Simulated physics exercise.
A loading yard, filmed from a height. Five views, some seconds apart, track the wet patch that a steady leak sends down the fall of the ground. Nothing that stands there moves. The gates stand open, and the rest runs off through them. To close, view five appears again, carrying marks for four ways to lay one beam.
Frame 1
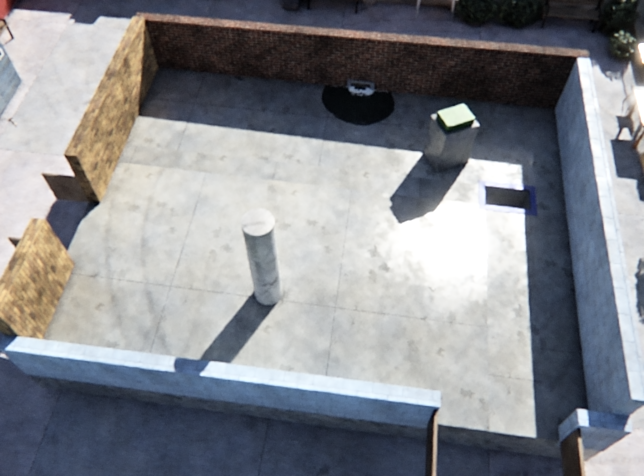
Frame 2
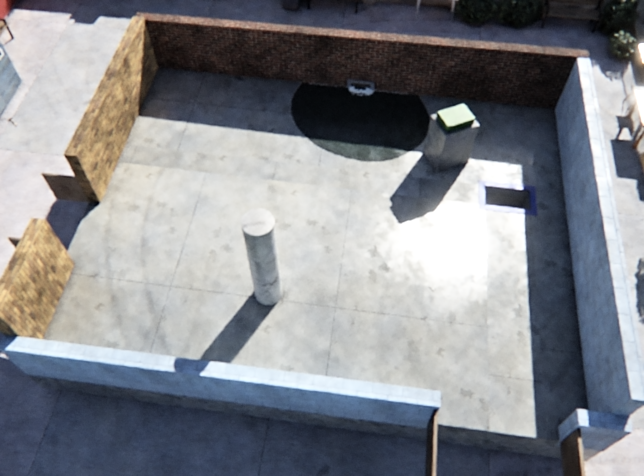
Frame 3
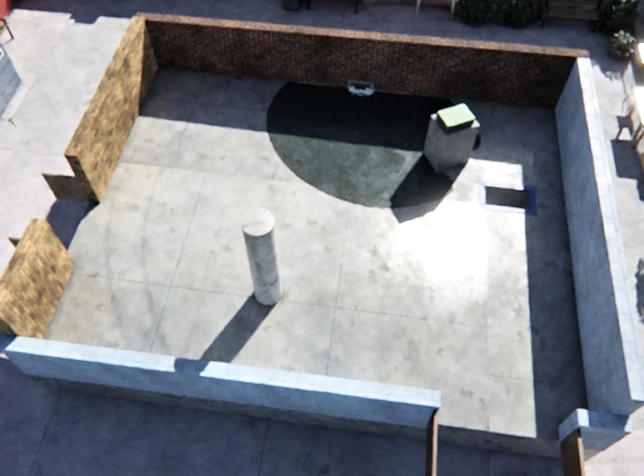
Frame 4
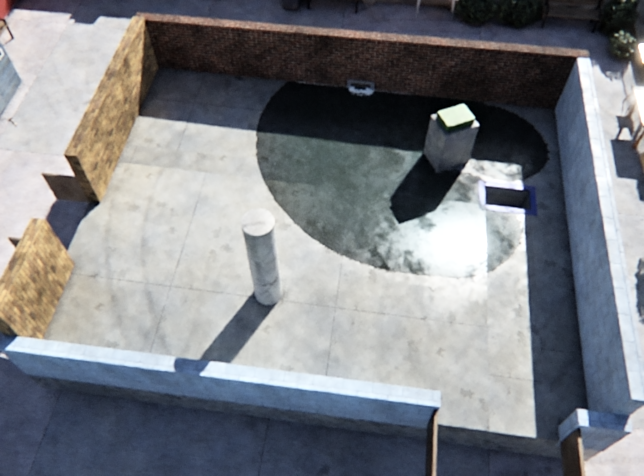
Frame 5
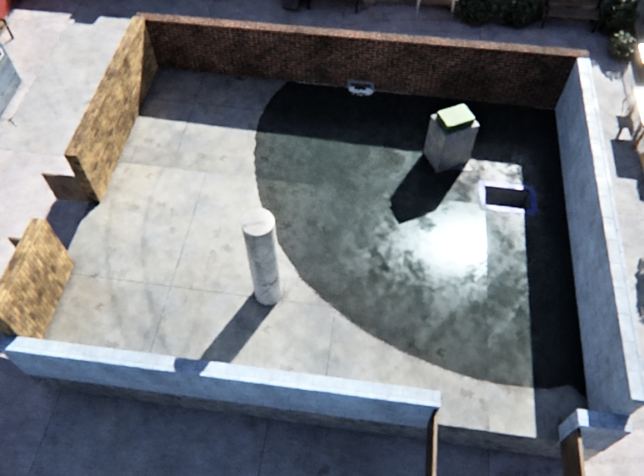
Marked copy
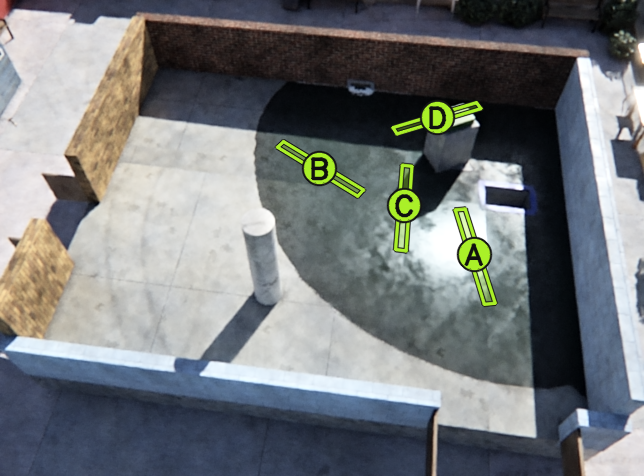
A walled yard seen from above lay dry except for a small dark patch of water by the back brick wall, which spread steadily past the square block and reached the blue-edged gully on the right.
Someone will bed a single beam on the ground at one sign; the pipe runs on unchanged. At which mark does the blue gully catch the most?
B works best here.
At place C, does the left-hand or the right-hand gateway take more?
The right one.
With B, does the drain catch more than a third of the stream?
No.
On the marked copy, A from (460, 209) to (489, 303); B from (280, 144) to (360, 193); C from (400, 250) to (407, 165); D from (394, 130) to (478, 105).
If A is chosen, about 15 % of the stream runs into the blue gully, about 84 % out by the gates.
If B is chosen, about 23 % of the stream runs into the blue gully, about 77 % out by the gates.
If C is chosen, about 12 % of the stream runs into the blue gully, about 88 % out by the gates.
If D is chosen, about 14 % of the stream runs into the blue gully, about 85 % out by the gates.
